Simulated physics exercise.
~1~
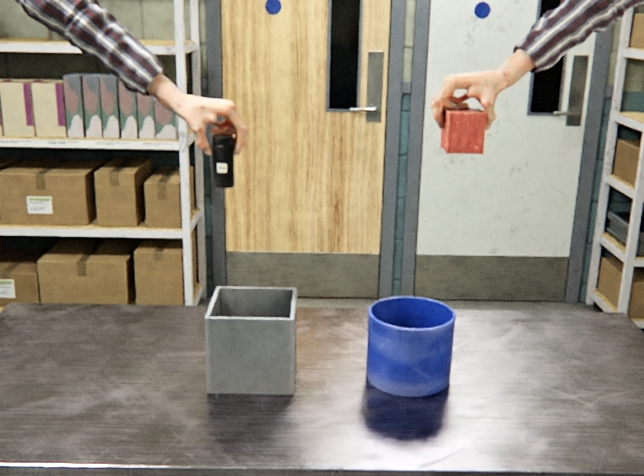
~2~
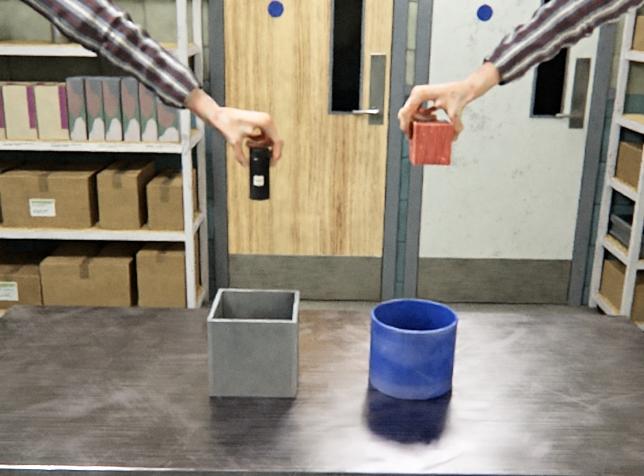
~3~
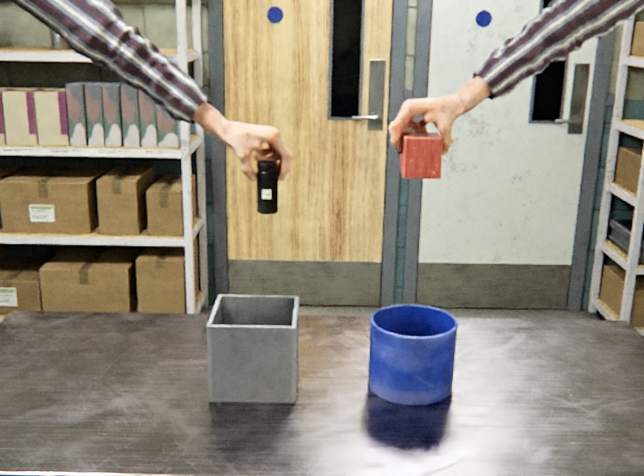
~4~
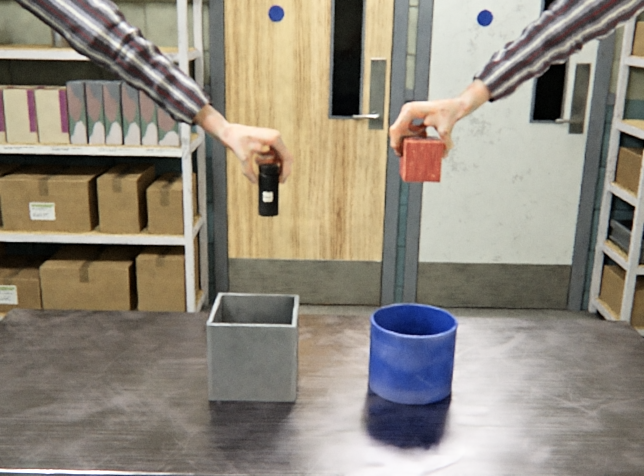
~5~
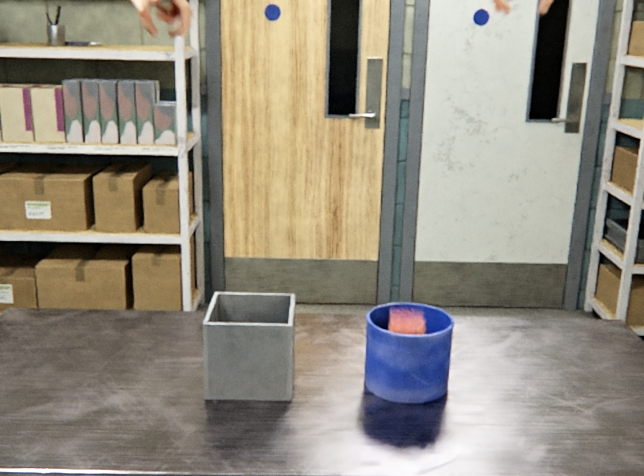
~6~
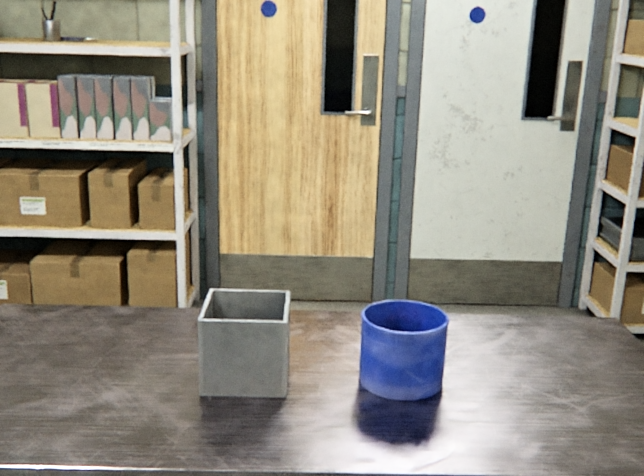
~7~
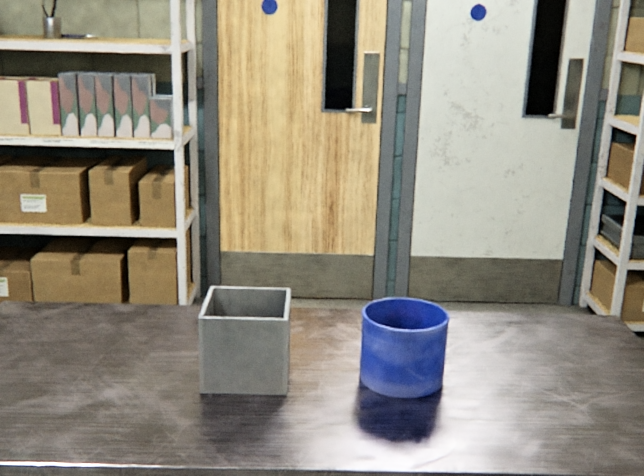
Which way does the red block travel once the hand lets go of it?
It moves down, dropping into the round blue pot on the right.
Two hands in striped sleeves moving a black shaker and red block inward, then dropping them into grey and blue containers.
